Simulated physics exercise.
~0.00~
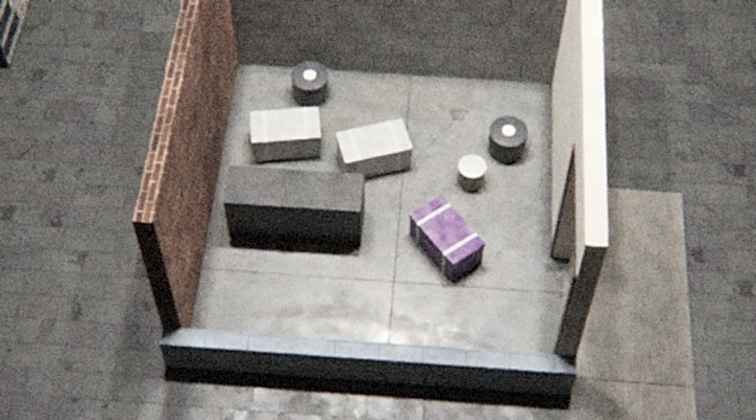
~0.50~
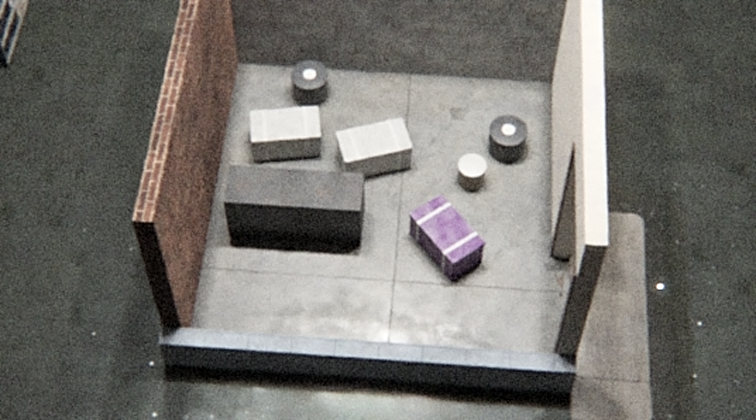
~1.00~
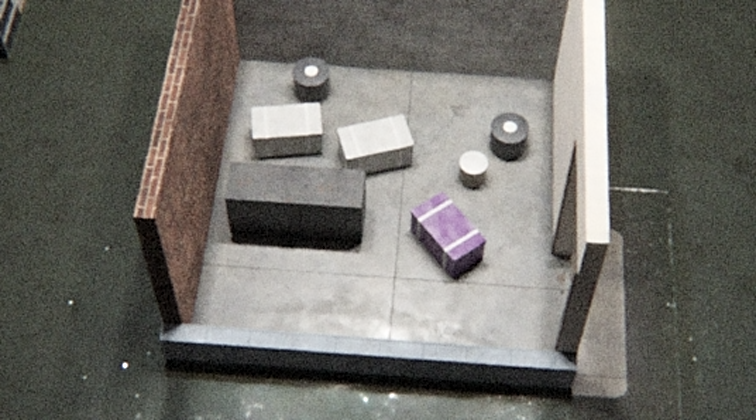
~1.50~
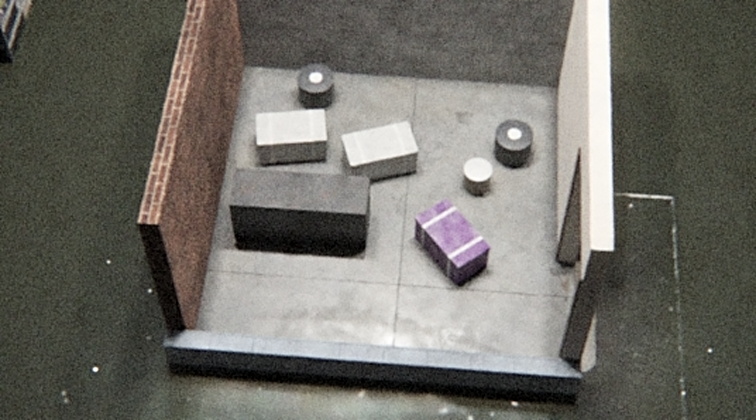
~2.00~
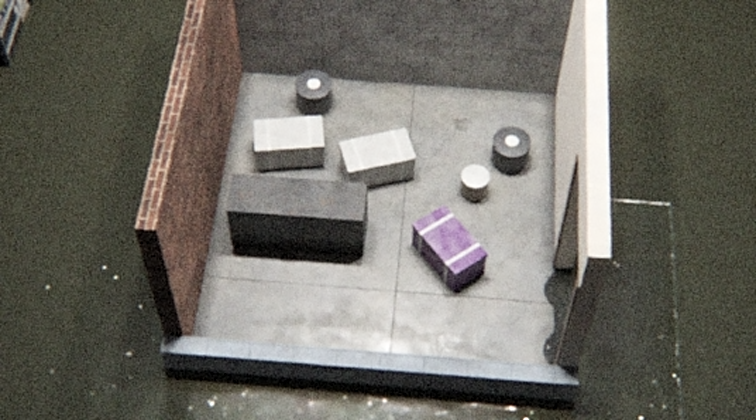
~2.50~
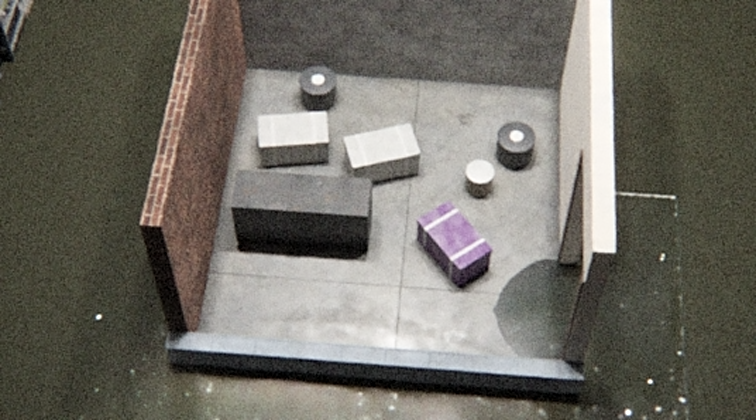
In this clip, a purple trunk and several pale and dark containers stay still in a small roofless shop as the ground outside darkens, then a dark patch of water enters by the right-hand doorway and spreads across the floor.
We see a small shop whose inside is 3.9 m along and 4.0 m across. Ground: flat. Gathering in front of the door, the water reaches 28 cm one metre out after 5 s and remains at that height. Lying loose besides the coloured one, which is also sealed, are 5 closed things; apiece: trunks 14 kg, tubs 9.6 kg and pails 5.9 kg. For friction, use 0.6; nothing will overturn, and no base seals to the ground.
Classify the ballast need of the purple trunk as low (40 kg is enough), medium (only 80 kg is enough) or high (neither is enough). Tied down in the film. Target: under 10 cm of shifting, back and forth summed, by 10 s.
Medium.
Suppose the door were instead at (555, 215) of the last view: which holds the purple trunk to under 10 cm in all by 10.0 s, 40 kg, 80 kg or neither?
Result: The heavier mass is required.
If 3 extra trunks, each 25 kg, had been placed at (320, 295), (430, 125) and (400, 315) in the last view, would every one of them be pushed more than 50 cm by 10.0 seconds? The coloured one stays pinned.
Above the mark, below the mark, above the mark.
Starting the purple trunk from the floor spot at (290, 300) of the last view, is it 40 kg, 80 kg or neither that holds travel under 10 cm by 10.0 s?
Looking at the loads, neither keeps it.
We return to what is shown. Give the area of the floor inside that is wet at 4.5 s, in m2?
Roughly 5.5 m2.
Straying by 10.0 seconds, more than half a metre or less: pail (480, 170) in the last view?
Result: Threshold exceeded.
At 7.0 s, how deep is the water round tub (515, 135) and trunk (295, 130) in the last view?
Close to 4 and 2 centimetres.
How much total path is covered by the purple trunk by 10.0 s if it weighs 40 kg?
150 cm, roughly.
After 3.5 s the purple trunk would be 0 cm from its start with 40 kg and 0 cm from its start with 80 kg; 3 cm of water round it then.
After 4.5 s the purple trunk would be 0 cm from its start with 40 kg and 0 cm from its start with 80 kg; 5 cm of water round it then.
After 7.0 s the purple trunk would be 40 cm from its start with 40 kg and 0 cm from its start with 80 kg; 7 cm of water round it then.
After 10.0 s the purple trunk would be 140 cm from its start with 40 kg and 0 cm from its start with 80 kg; 14 cm of water round it then.
